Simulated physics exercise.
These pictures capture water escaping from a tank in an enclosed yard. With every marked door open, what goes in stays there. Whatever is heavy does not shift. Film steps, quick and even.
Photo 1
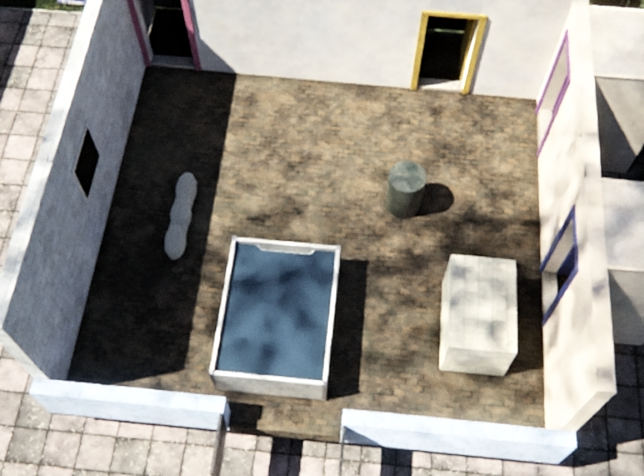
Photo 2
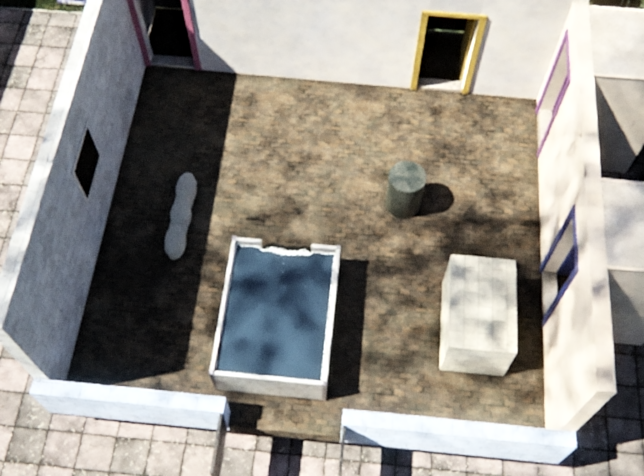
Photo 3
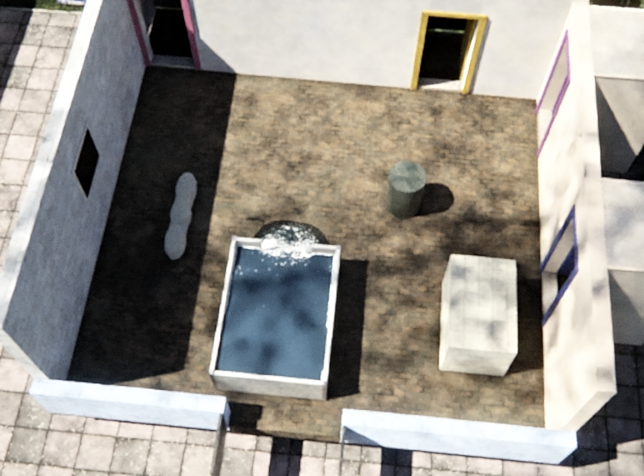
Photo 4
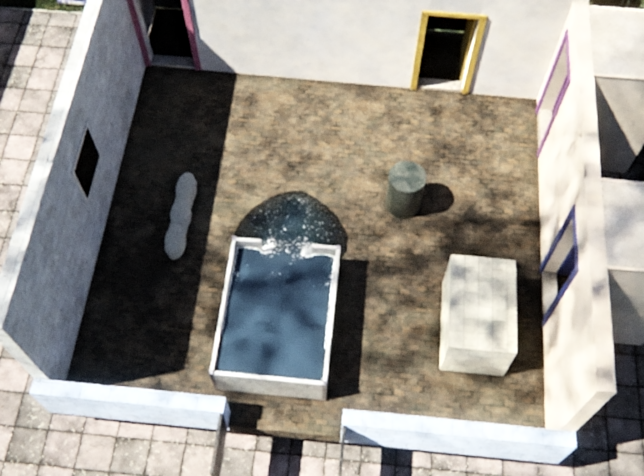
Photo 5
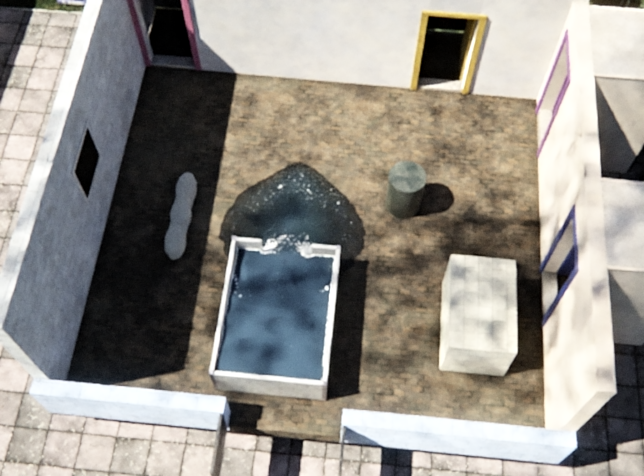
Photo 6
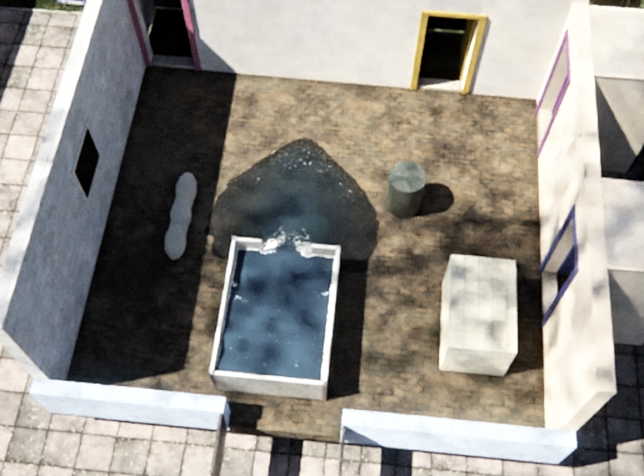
In a walled yard with a brick floor, a white-rimmed tank of blue water sits whole and still near a cylinder and a pale block. A gap opens in its far side, and water pours out, splashing, then spreads across the ground in a widening dark, pointed sheet.
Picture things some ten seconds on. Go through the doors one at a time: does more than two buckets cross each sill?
In order: The blue door gets two buckets or less inside, the pink door gets more than two buckets inside, the yellow door gets more than two buckets inside, the purple door gets two buckets or less inside.
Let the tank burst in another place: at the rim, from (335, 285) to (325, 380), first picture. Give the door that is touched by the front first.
That one is the blue door.
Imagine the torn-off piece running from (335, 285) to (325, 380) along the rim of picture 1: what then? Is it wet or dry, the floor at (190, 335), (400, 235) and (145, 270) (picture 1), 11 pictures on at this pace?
Going in your order, I'd say still bare, then drenched, then still bare.
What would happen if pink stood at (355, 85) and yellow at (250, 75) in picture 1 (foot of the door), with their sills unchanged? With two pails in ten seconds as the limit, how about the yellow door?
As I see it, the yellow door comes in higher.
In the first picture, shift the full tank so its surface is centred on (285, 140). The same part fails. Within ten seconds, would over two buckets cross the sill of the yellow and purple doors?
The yellow door falls short, while the purple door falls short.
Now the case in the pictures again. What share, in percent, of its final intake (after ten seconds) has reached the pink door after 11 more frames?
Roughly 0 percent.
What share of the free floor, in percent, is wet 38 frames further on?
I'd say 60 per cent.
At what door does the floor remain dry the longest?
The blue-painted one.
A moment on, water covers 25 % of the floor; the blue door not reached, the pink door not reached, the yellow door not reached, the purple door not reached.
Next, water covers 35 % of the floor; the blue door not reached, the pink door not reached, the yellow door wet at the sill, nothing in, the purple door not reached.
Then, water covers 40 % of the floor; the blue door not reached, the pink door under two buckets in, the yellow door over two buckets in, the purple door wet at the sill, nothing in.
Later, water covers 60 % of the floor; the blue door wet at the sill, nothing in, the pink door over two buckets in, the yellow door over two buckets in, the purple door wet at the sill, nothing in.
In the end, water covers 90 % of the floor; the blue door wet at the sill, nothing in, the pink door over two buckets in, the yellow door over two buckets in, the purple door wet at the sill, nothing in.
